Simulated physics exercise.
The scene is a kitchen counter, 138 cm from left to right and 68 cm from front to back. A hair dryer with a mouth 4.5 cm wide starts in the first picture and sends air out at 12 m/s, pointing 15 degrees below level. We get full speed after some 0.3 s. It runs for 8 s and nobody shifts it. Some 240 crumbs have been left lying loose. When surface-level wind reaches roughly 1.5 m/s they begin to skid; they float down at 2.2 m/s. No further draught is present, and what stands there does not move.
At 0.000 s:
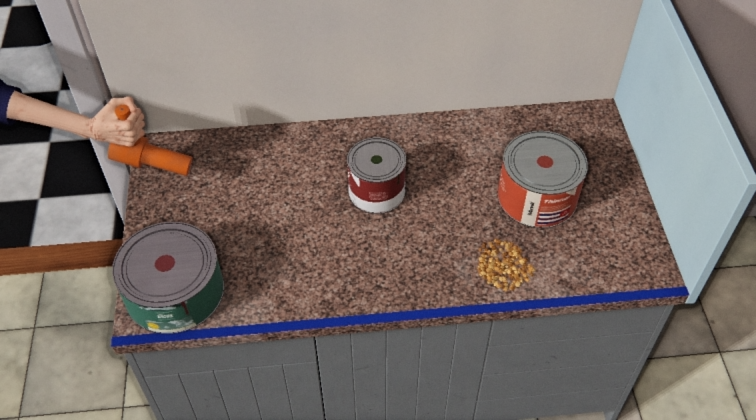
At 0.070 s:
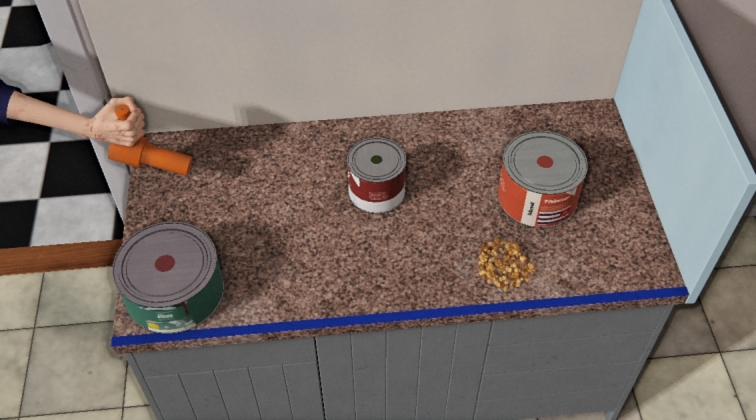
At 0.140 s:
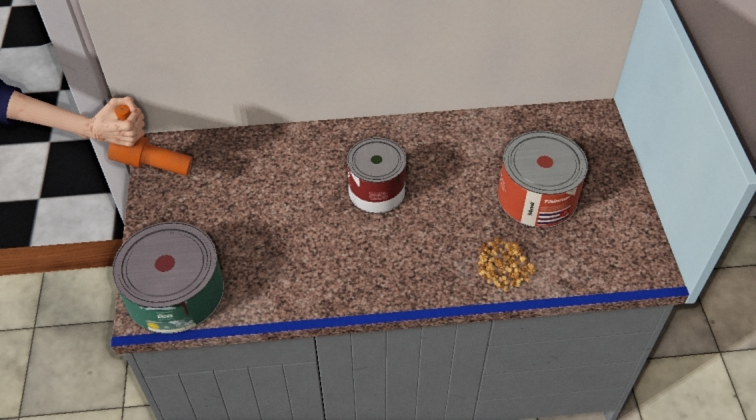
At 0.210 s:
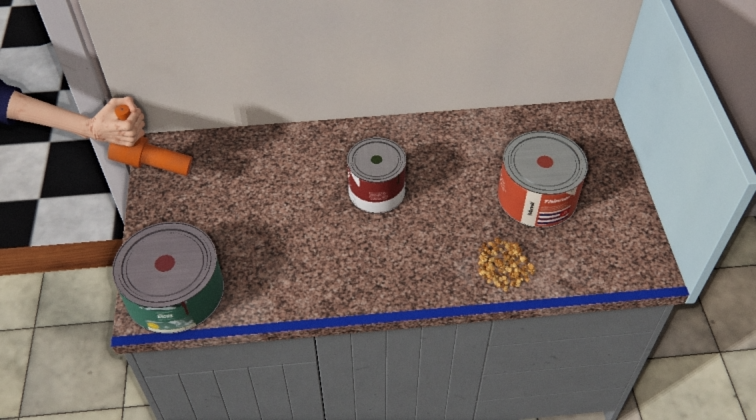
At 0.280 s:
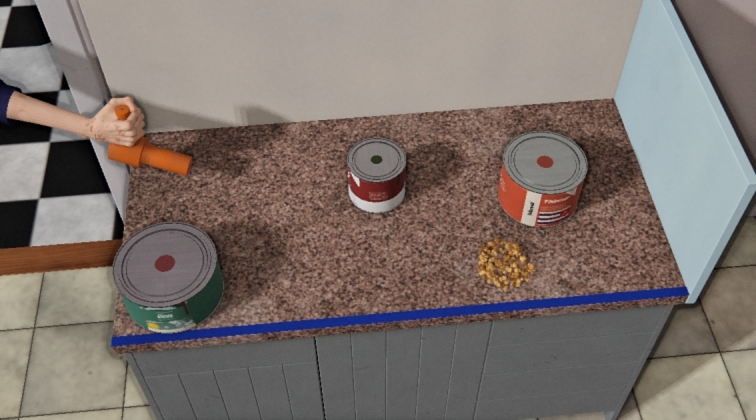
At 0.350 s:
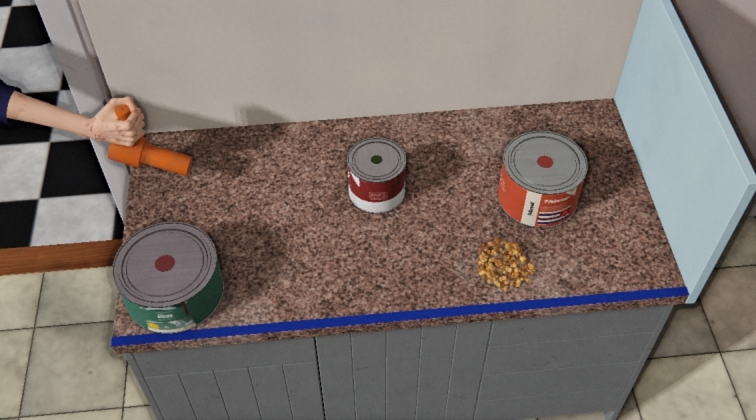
A speckled brown kitchen counter with a blue front edge and grey cupboards below is seen from above at an angle, between a chequered floor and a pale blue panel. A hand at the left holds an orange hair dryer pointing right, with a green tin near the front, a red-and-white tin mid-counter, and a larger orange-red tin beyond golden crumbs. Nothing visibly moves, and the view stays still.
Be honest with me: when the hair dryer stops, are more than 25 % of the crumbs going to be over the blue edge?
Yes, I'd bet the limit of a quarter at that edge is broken.
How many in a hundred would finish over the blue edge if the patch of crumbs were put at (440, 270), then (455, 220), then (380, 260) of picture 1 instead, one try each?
Results, one try each: 100 %, 15 %, 100 %.
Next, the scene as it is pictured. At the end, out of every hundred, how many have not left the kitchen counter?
About 1 per cent.
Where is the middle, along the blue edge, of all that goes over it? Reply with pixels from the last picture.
The middle crossing sits close to (621, 302) in the last picture.
After 1.6 s the count stands so, 98 % are over the blue edge.
After 2.6 s the count stands so, 99 % are over the blue edge.
After 4.4 s the count stands so, 99 % are over the blue edge.
After 8.0 s, at the end, 99 % are over the blue edge.
